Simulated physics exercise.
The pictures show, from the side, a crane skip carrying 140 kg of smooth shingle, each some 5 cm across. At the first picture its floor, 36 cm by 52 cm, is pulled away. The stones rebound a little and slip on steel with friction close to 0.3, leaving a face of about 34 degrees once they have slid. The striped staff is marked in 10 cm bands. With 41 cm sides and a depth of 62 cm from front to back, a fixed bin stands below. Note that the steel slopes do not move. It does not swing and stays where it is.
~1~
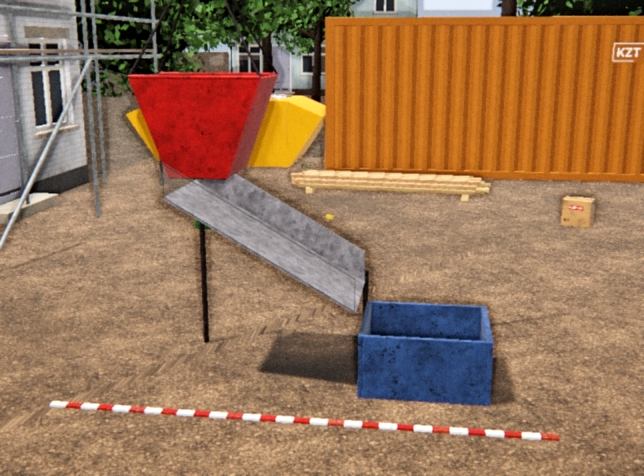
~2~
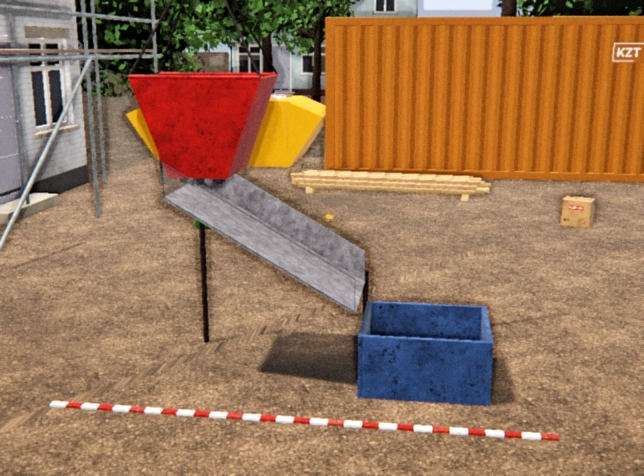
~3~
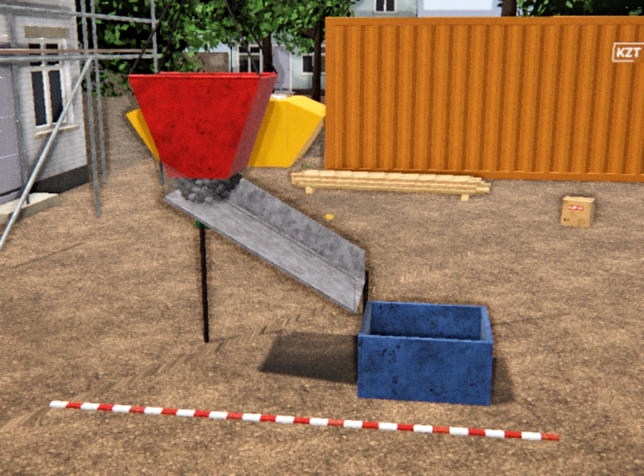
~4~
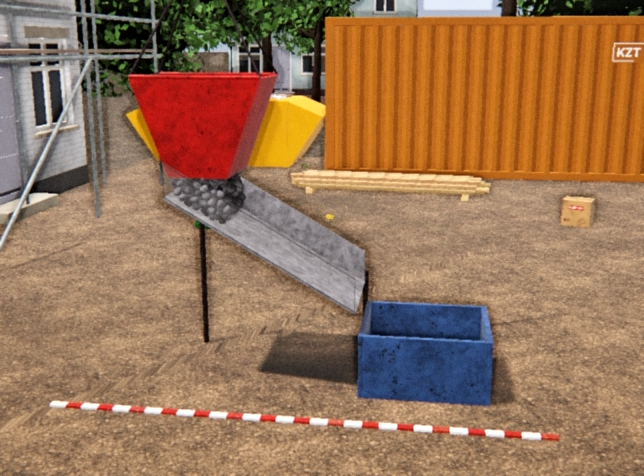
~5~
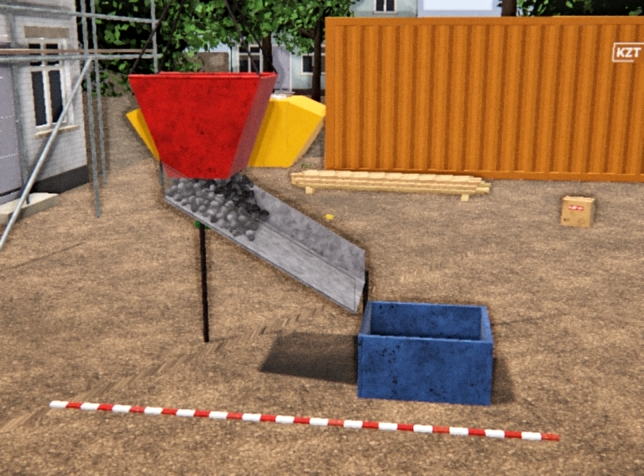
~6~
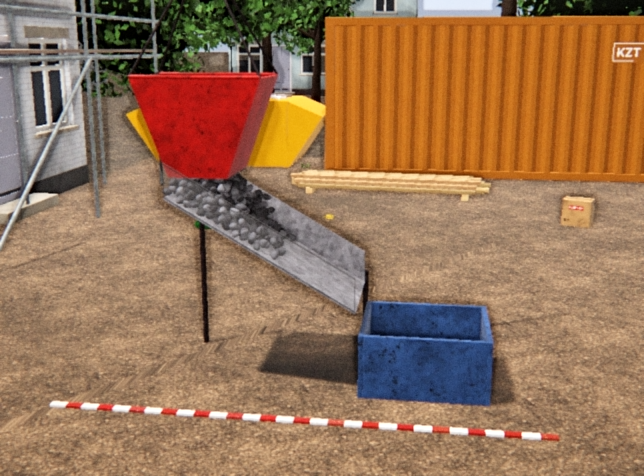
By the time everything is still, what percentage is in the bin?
About 99 per cent is there.
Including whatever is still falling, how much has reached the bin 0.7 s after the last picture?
Something like 45 percent.
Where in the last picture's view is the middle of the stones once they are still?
I'd point to close to (433, 358) in the last picture.
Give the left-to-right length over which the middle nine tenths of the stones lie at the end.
The stretch runs about 70 cm.
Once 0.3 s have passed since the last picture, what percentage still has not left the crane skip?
Held: Near 0 %.
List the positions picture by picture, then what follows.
In the first frame, the outlet is at (197, 170); nothing has dropped yet.
In the second frame, the outlet is at (197, 170); 6 % is out.
In the third frame, the outlet is at (197, 170); 20 % is out, the lowest stones still above the rim at (211, 194), 120 cm up.
In the fourth frame, the outlet is at (197, 170); 36 % is out, the lowest stones still above the rim at (233, 211), 108 cm up.
In the fifth frame, the outlet is at (197, 170); 50 % is out, the lowest stones still above the rim at (247, 231), 100 cm up.
In the sixth frame, the outlet is at (197, 170); 61 % is out, the lowest stones still above the rim at (280, 246), 89 cm up.
Then, 0.3 s after the last picture, 2 % in the crane skip, 91 % on the steel, 2 % falling or lying left of the bin, 5 % falling or lying in the bin; the stones farthest right are at (417, 339).
Then, 0.7 s after the last picture, 0 % in the crane skip, 52 % on the steel, 4 % falling or lying left of the bin, 44 % falling or lying in the bin; the stones farthest right are at (478, 363).
Then, 1.3 s after the last picture, 0 % in the crane skip, 3 % on the steel, 3 % falling or lying left of the bin, 94 % falling or lying in the bin; the stones farthest right are at (480, 367).
Then, 2.2 s after the last picture, 0 % in the crane skip, 1 % falling or lying left of the bin, 99 % falling or lying in the bin; the stones farthest right are at (486, 363).
Then, 4.1 s after the last picture, 0 % in the crane skip, 1 % left of the bin, 99 % in the bin; the stones farthest right are at (486, 363).
